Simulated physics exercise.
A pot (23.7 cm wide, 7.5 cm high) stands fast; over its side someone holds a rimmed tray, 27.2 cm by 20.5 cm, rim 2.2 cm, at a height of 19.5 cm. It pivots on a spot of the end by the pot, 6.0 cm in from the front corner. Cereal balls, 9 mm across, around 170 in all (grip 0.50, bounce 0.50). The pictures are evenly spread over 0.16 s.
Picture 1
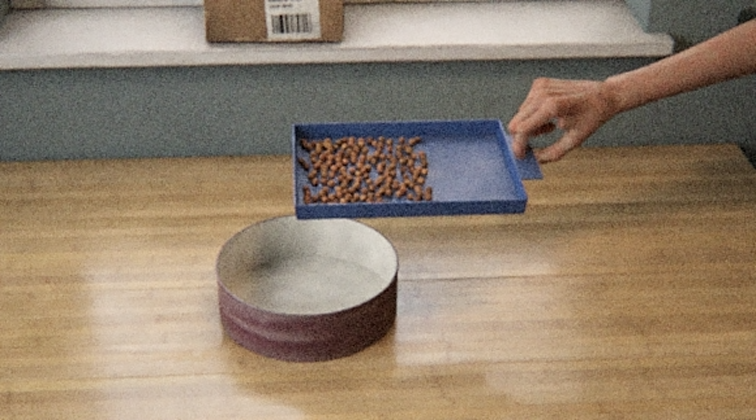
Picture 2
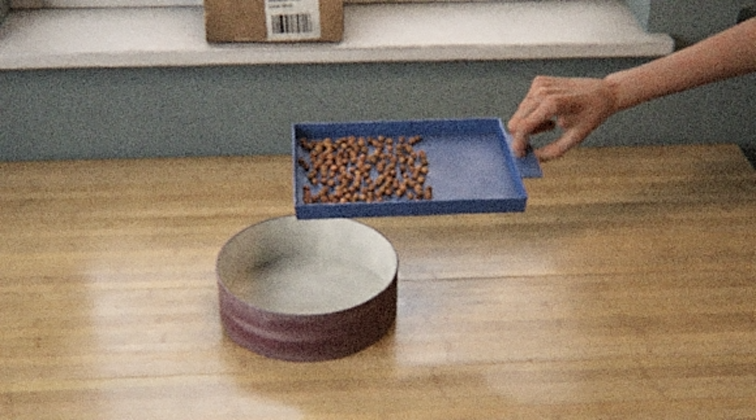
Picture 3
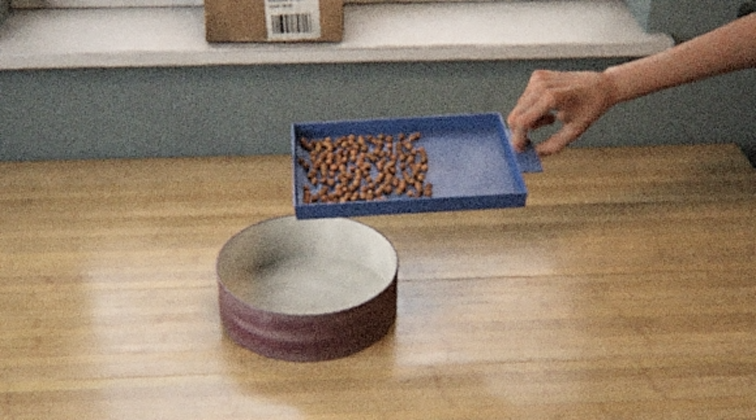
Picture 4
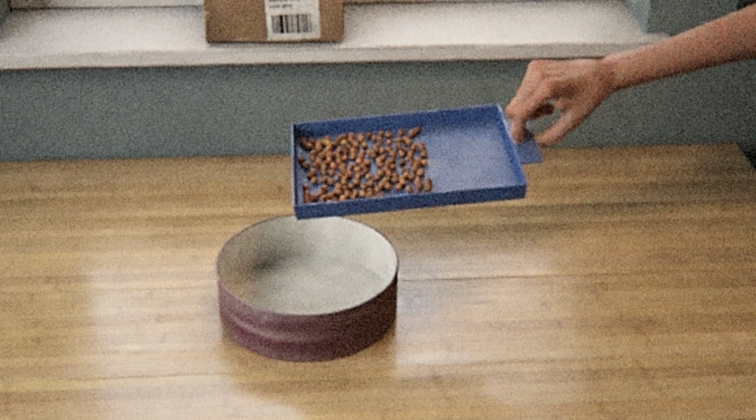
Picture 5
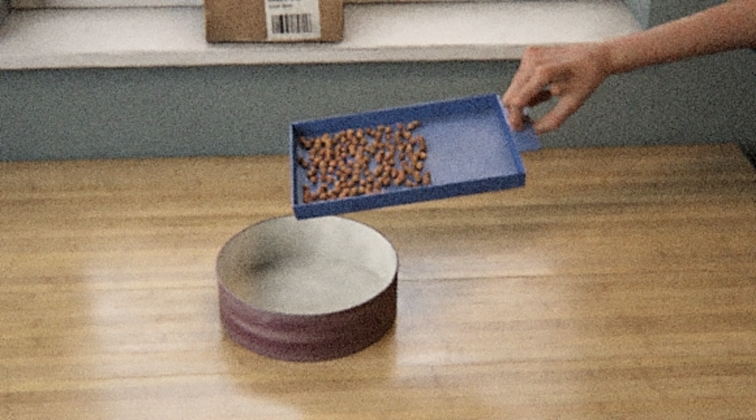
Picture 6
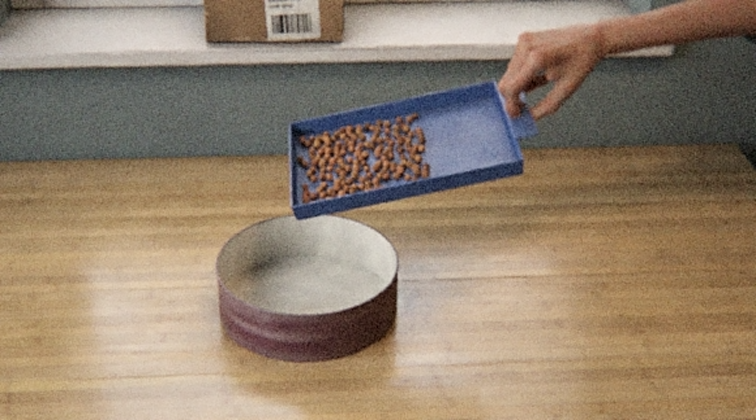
A blue rimmed tray, held at its right end by a hand, starts out level above a round, dark reddish pot on a wooden table. The hand gradually raises that end, slanting the tray down toward the left, while the small brown balls stay clustered on its left side.
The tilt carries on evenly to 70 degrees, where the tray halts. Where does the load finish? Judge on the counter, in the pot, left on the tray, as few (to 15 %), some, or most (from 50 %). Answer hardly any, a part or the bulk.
On the counter: Hardly any; in the pot: Hardly any; left on the tray: The bulk.
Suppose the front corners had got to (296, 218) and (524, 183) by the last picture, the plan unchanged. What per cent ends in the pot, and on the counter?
Pot 15, counter 30.
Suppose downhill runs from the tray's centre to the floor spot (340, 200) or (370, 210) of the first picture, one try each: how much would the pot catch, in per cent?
About 10 and 10 per cent.
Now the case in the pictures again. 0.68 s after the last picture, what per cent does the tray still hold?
Some 95 per cent of the load.
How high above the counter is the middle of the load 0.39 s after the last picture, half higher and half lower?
Roughly 24 cm.
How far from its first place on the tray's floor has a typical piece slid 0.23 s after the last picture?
About 3 cm.
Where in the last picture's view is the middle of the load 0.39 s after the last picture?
Around (305, 153).
Then, 0.23 s after the last picture, tilt 41 degrees; the tray holds 100 %, the pot 0 %.
Then, 0.39 s after the last picture, tilt 61 degrees; the tray holds 100 %, the pot 0 %.
Then, 0.68 s after the last picture, tilt 70 degrees; the tray holds 95 %, the pot 0 %.
In the end, counter 0 %, pot 5 %, tray 95 %.
